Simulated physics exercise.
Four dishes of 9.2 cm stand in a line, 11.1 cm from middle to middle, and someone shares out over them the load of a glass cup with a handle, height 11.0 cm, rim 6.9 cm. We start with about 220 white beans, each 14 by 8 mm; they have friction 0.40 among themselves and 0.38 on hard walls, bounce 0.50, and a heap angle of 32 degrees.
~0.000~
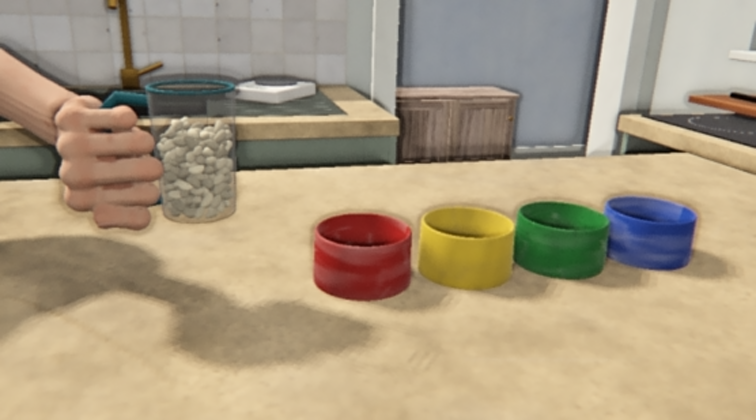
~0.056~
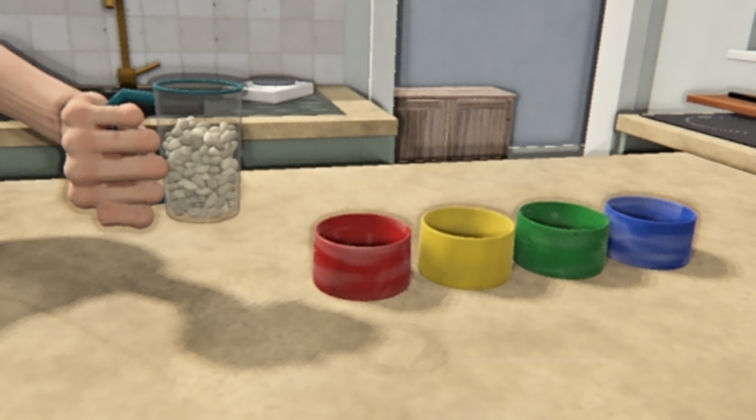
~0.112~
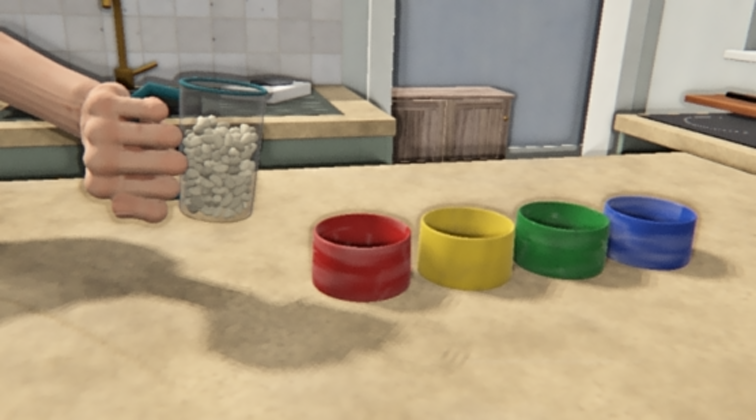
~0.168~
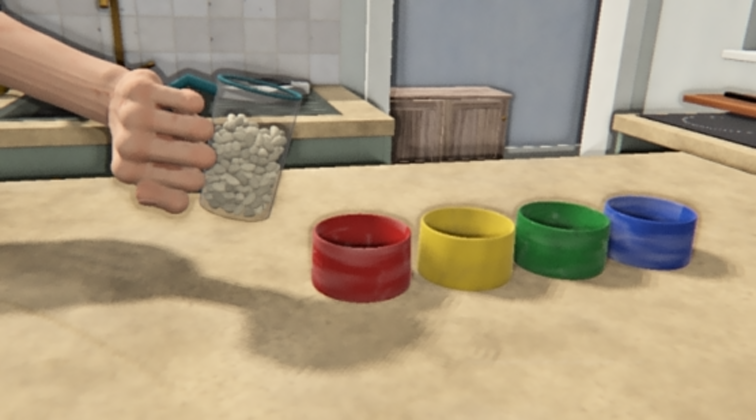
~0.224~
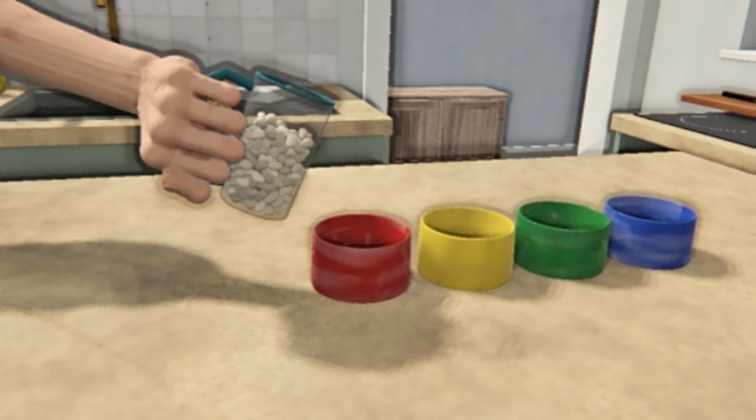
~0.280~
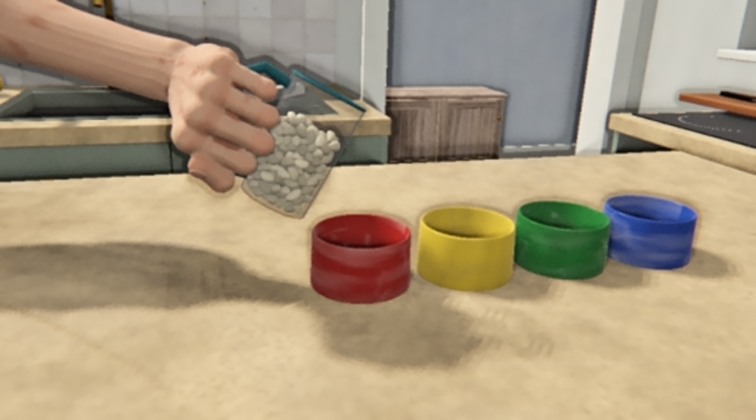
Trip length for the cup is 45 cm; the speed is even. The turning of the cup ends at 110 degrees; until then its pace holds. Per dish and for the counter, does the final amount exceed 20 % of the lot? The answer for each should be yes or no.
Red - no, blue - yes, green - no, yellow - no, counter - yes.
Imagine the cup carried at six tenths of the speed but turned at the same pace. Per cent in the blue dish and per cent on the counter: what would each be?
The shares would then be blue 30 and counter 10.
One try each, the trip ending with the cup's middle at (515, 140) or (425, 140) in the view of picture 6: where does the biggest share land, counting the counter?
Most lands at green on the first run and at yellow on the second.
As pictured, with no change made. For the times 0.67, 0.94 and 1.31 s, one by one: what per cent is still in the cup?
About 100, 95, 15.
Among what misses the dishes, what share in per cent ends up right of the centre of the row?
The answer is some 100 per cent.
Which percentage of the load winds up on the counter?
Estimate: Close to 45 %.
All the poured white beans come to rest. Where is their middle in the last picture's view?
Near (663, 241).
After 0.67 s, tilt 78 degrees; cup holds 100 %.
Then, at 0.94 s, tilt 109 degrees; cup holds 95 %.
After 1.31 s, tilt 110 degrees; cup holds 15 %, blue 45 %.
By 2.7 s all is still; red 0 %, blue 55 %, green 0 %, yellow 0 %, counter 45 %.
